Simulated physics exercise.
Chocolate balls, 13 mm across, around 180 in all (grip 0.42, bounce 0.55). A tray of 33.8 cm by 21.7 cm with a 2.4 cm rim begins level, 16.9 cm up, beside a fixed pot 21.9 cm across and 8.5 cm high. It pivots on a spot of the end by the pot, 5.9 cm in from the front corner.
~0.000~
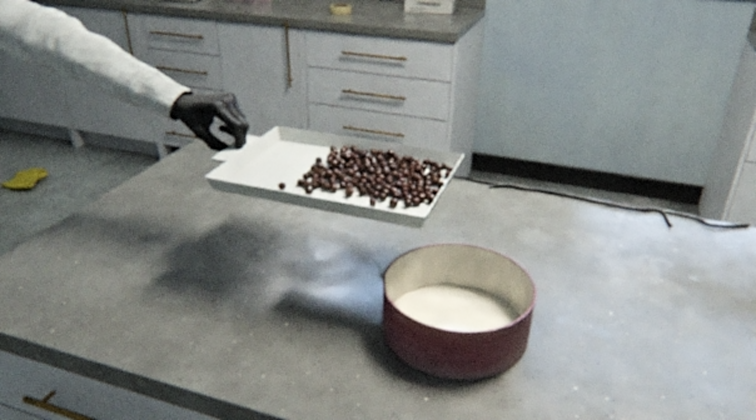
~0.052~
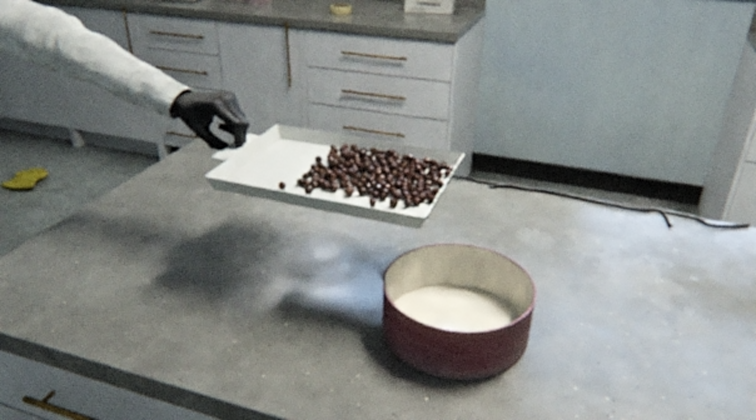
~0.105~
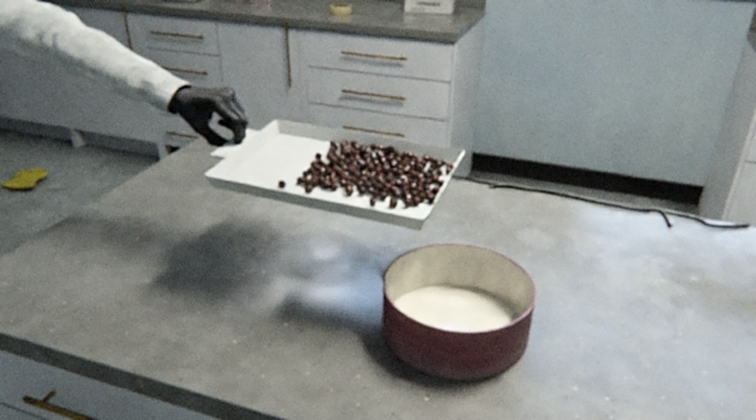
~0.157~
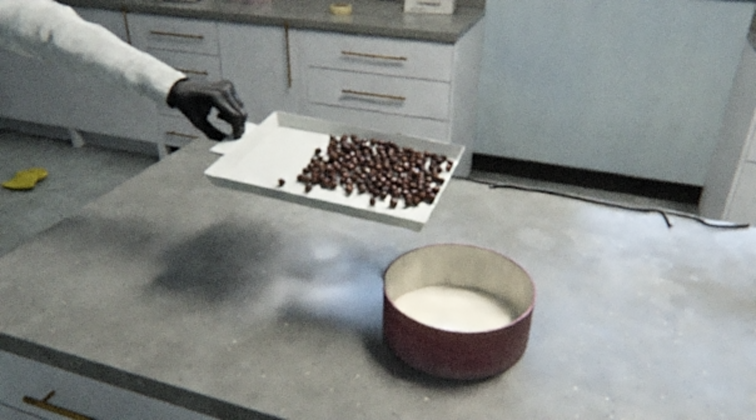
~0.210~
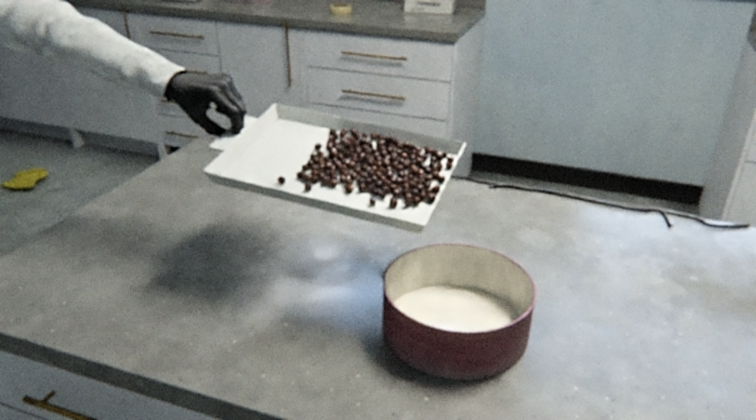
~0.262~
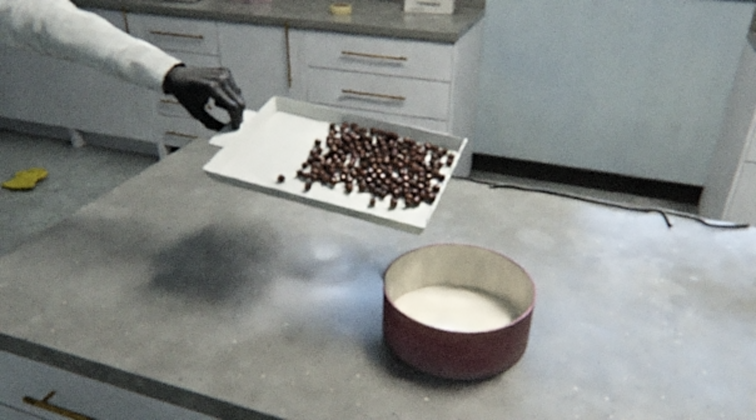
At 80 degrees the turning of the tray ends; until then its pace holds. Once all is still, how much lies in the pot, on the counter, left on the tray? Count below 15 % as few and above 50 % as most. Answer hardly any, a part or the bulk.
Pot the bulk, counter a part, tray hardly any.
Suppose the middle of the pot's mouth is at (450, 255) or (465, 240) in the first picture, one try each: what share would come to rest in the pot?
Some 40 and 0 per cent.
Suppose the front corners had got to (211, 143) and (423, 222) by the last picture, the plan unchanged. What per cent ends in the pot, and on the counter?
Pot 100, counter 0.
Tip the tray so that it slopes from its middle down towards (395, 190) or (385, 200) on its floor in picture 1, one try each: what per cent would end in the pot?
Some 55 and 95 per cent.
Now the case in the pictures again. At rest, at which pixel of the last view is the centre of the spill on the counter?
Near (350, 342).
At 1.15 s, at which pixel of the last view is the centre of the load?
At about (380, 188).
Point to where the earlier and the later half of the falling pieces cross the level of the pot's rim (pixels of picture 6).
At about (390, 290), then at (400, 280).
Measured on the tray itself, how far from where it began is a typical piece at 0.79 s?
Some 7 cm.
After 0.79 s, tilt 44 degrees; the tray holds 100 %, the pot 0 %.
Then, at 1.15 s, tilt 66 degrees; the tray holds 100 %, the pot 0 %.
Then, at 1.59 s, tilt 80 degrees; the tray holds 30 %, the pot 35 %.
In the end, at 3.2 s, pot 60 %, counter 40 %, tray 0 %.
